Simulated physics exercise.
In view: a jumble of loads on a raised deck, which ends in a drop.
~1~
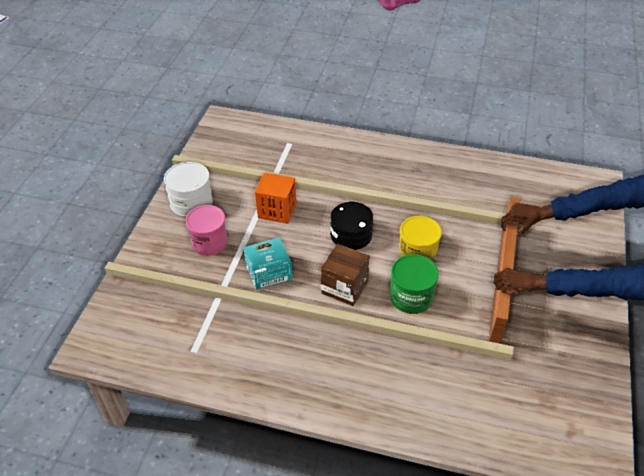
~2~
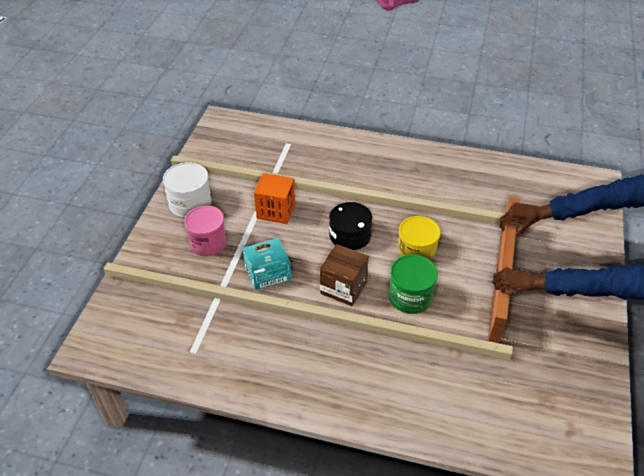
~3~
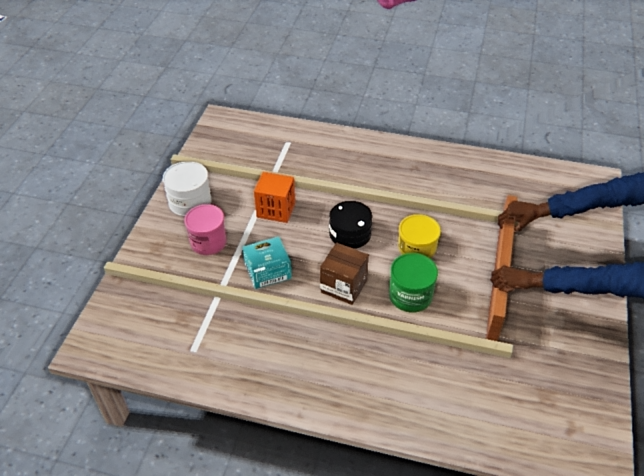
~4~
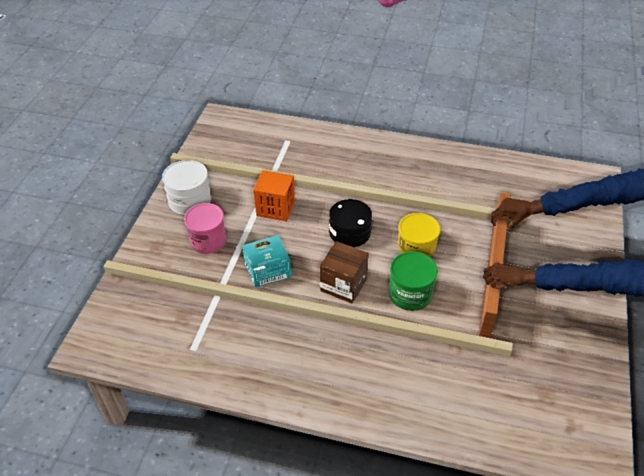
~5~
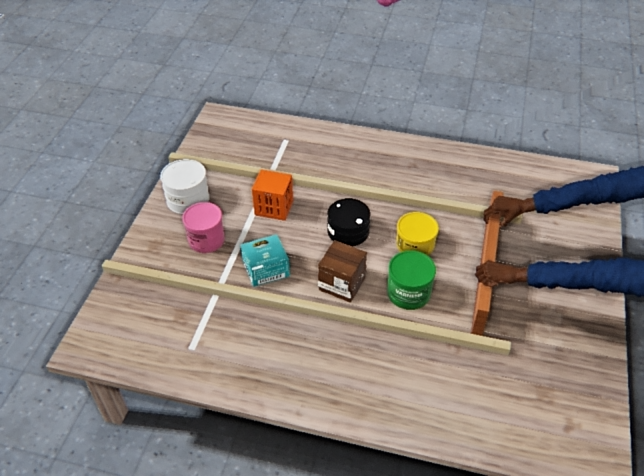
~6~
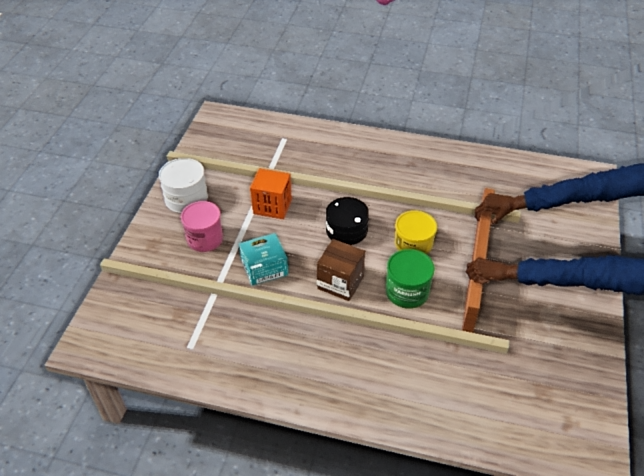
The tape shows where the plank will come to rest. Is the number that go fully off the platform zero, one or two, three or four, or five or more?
Looks to me like the count going over is not a single one.
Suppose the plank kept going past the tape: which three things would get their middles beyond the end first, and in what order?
First the white canister, then the turquoise box, then the black canister.
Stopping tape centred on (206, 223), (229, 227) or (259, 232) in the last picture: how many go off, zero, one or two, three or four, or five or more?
In the order of the places given: One to two; just one or two; none.
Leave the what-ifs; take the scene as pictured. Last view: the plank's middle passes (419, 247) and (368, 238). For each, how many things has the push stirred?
That makes 2 at the first spot and 5 at the second.
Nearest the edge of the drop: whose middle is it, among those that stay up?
It would be the white canister.
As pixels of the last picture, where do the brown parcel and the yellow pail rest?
The brown parcel finishes at (170, 247); the yellow pail finishes at (231, 204).
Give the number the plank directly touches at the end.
Counting them up gives 2.
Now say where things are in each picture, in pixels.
In the first frame, white canister (189, 189); pink pail (207, 231); orange crate (276, 198); plank (505, 268); tape (248, 234).
In the second frame, pink pail (206, 231); black canister (351, 226).
In the third frame, orange crate (275, 197); yellow pail (419, 238).
In the fourth frame, white canister (187, 188); brown parcel (344, 272).
In the fifth frame, pink pail (204, 228); plank (488, 261).
In the sixth frame, white canister (184, 186); pink pail (203, 227); orange crate (271, 194); plank (479, 258); tape (244, 230).
A little later, none off yet; white canister at rest near (184, 186); pink pail at rest near (203, 227); orange crate at rest near (271, 194).
Next, none off yet; white canister at rest near (184, 186); pink pail at rest near (203, 227); orange crate shifted a little near (261, 190).
Later still, none off yet; white canister at rest near (184, 186); pink pail at rest near (202, 226); orange crate shifted well along near (228, 175).
When it is over, the number that fall off is zero.
